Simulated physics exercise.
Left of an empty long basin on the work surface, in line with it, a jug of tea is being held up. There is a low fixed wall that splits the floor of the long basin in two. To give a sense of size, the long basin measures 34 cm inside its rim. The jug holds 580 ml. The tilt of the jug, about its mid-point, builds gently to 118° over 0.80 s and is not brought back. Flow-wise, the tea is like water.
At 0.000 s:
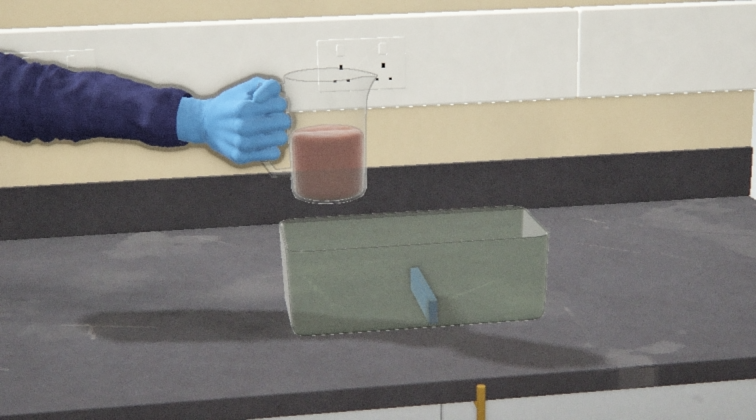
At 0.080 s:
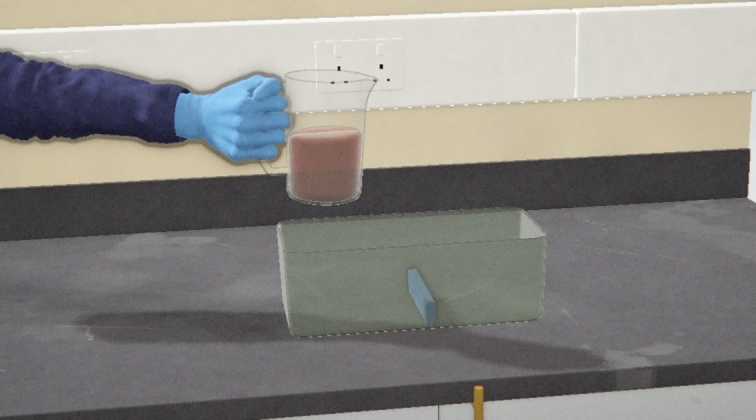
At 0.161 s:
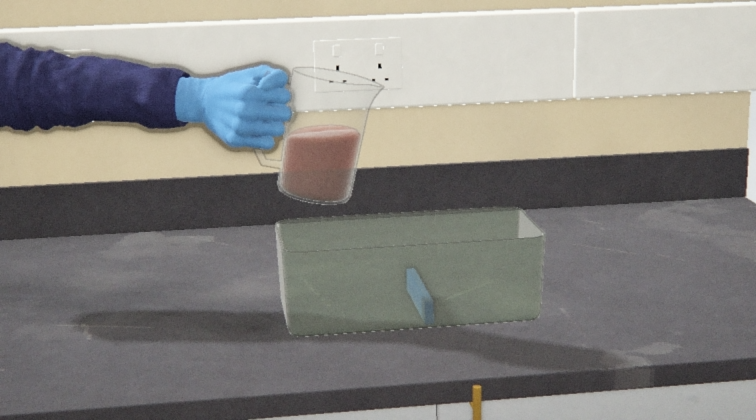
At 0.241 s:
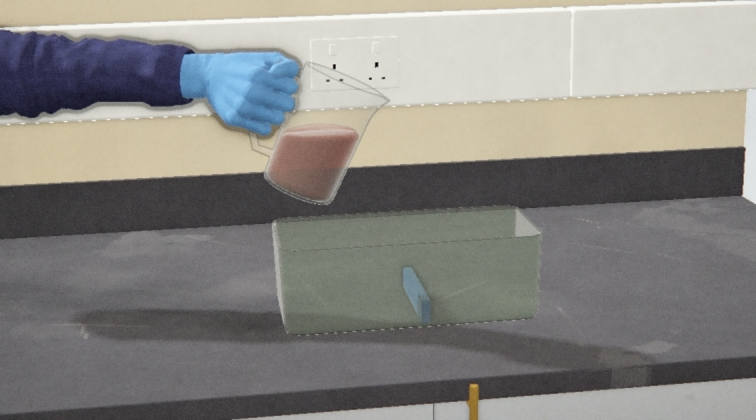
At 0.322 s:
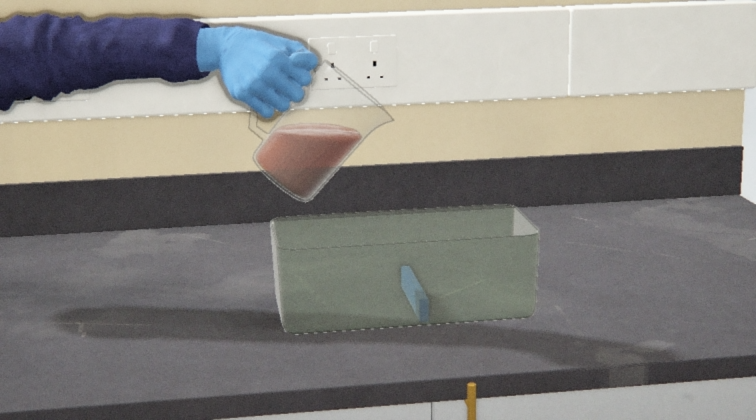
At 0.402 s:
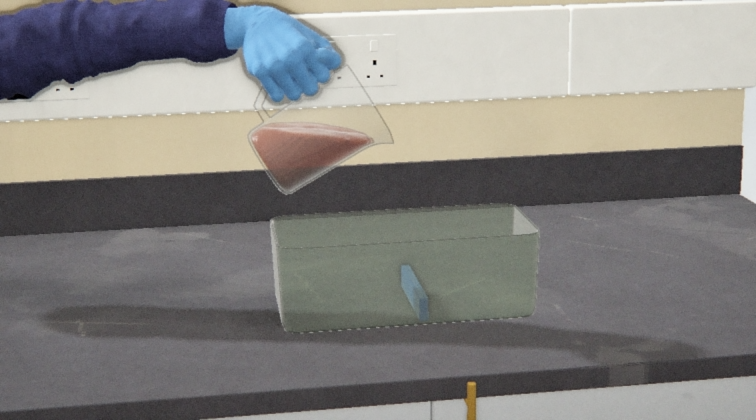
A blue-gloved hand in a dark navy sleeve, reaching in from the left, holds a clear jug of reddish-brown liquid above a dark grey worktop, seen from the front and slightly above. Below and to the right sits an empty, see-through greenish long basin with a small blue piece, before a cream and white wall with sockets. The hand tilts the jug steadily rightward, the liquid shifting towards its lip, while the view drifts very slightly.
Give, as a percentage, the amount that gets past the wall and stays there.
Past the wall: About 58 %.
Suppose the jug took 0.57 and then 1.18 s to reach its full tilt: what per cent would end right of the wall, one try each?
In turn about 45 and 65 per cent.
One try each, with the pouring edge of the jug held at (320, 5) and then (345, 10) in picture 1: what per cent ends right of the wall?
Near 10 in a hundred on the first go and near 25 in a hundred on the second.
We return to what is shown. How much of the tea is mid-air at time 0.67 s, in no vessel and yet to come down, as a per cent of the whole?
Roughly 22 percent.
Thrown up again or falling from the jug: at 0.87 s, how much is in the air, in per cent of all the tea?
Close to 8 in every hundred parts.
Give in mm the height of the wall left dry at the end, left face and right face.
Some 24 mm on the left and 16 mm on the right.
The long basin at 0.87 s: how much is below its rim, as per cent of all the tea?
About 84 %.
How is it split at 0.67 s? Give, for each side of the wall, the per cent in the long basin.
About 6 % left, 12 % right.
By 0.67 s the tilt is 111° and 59 per cent is still to pour, 6 is left of the wall and 12 right of it.
By 0.87 s the tilt is 118° and 9 per cent is still to pour, 30 is left of the wall and 53 right of it.
By 1.08 s the tilt is 118° and 0 per cent is still to pour, 40 is left of the wall and 58 right of it.
By 1.30 s the tilt is 118° and 0 per cent is still to pour, 41 is left of the wall and 58 right of it.
At rest 41 per cent lies left of the wall, 58 right of it and 1 outside.
